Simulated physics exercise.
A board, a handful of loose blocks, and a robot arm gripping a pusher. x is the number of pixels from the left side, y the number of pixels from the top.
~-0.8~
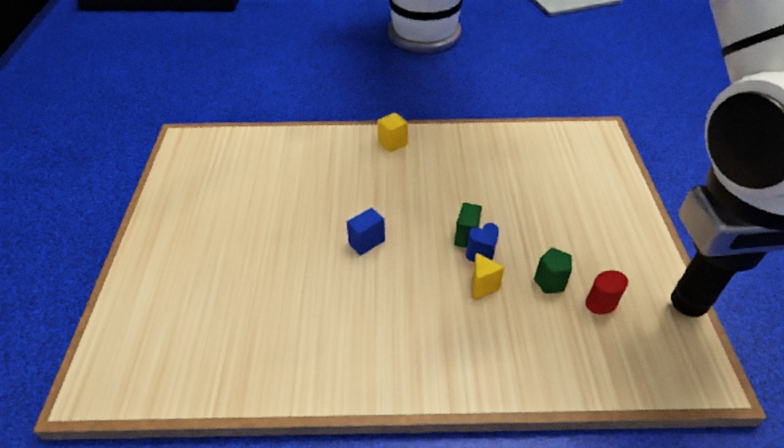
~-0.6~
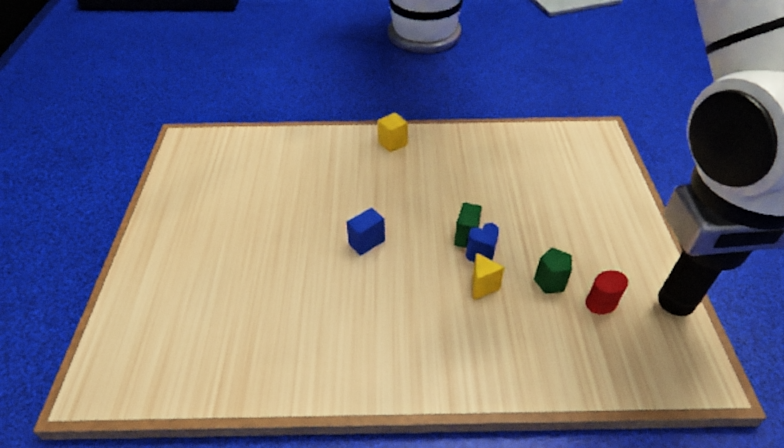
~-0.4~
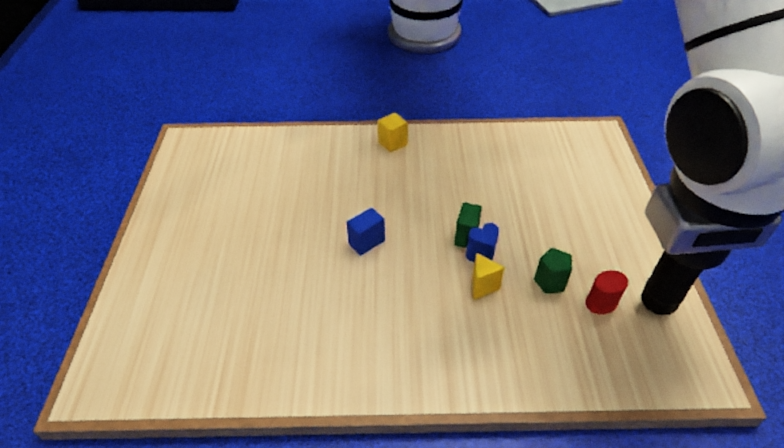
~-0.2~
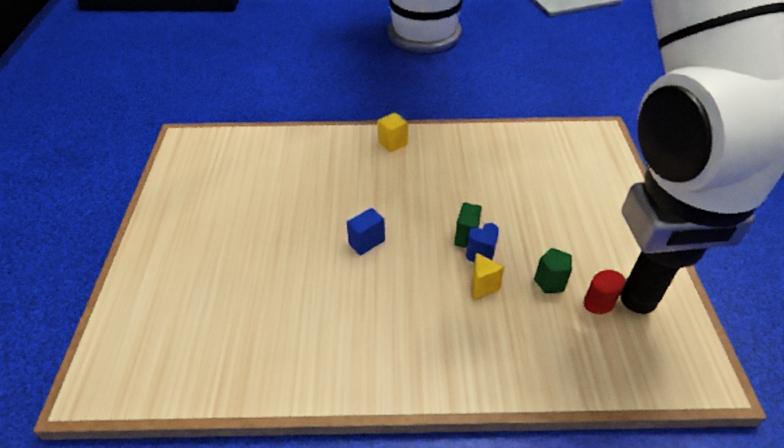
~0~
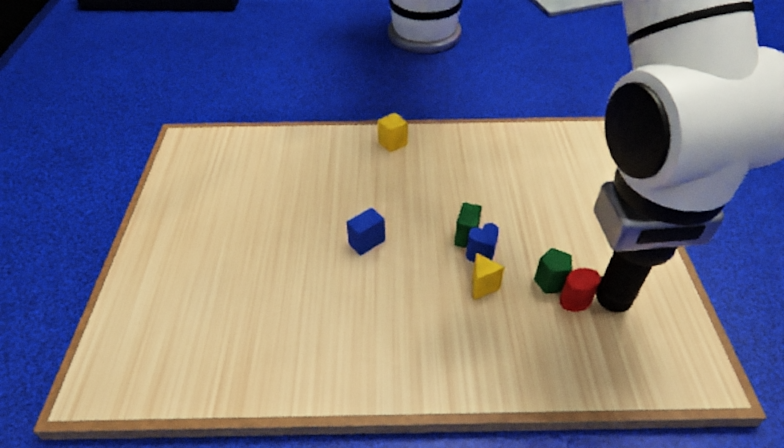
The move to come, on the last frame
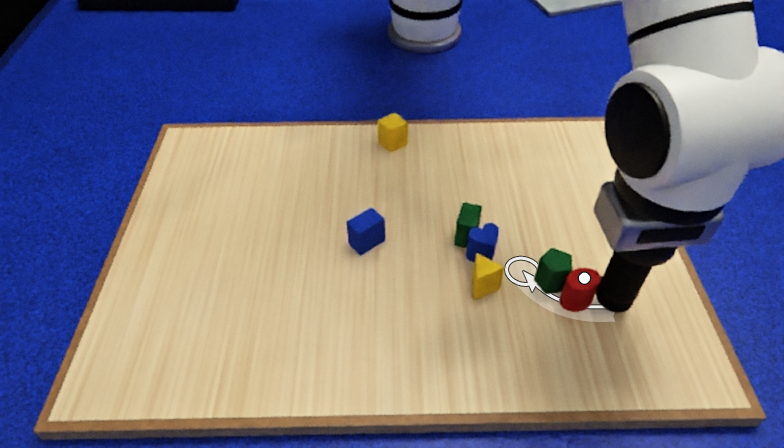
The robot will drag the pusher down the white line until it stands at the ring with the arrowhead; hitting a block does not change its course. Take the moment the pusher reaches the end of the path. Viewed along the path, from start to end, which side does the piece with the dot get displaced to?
The shift goes left.
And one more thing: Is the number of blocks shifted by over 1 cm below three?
Yes, that is how it ends up.
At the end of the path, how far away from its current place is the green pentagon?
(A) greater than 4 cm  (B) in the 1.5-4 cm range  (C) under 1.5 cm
(A)
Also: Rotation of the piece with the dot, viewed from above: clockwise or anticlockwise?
Counter-clockwise, from overhead.
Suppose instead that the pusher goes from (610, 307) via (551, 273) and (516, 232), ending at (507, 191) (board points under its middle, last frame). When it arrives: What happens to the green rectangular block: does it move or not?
At the end of the path, the green rectangular block remains in its old spot.
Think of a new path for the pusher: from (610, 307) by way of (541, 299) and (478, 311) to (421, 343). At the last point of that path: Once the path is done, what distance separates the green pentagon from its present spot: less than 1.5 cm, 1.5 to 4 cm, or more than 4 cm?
The 1.5 to 4 cm band.
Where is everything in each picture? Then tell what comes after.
The first picture shows pusher's lower end at (689, 303); blue heart block at (486, 233); yellow three-sided block at (486, 266); green pentagon at (558, 260); red elliptical block at (612, 281).
The second picture shows pusher at (676, 303); blocks still.
The third picture shows pusher at (659, 302); blocks still.
The fourth picture shows pusher at (638, 300); red elliptical block at (609, 281).
The fifth picture shows pusher at (614, 299); blue heart block at (486, 233); yellow three-sided block at (486, 266); green pentagon at (558, 260); red elliptical block at (584, 278).
Drawn move, from (610, 307) through (577, 305) and (545, 292) to (523, 271); the dot is on the red elliptical block.
On the path given first. Halfway along, pusher at (562, 292); green pentagon at (546, 253), turned 35° clockwise; red elliptical block at (534, 277), turned 30° anticlockwise.
At the end, pusher at (525, 263); blue heart block still; yellow three-sided block at (482, 266); green pentagon at (526, 226), turned 90° clockwise; red elliptical block at (516, 273), turned 85° anticlockwise.
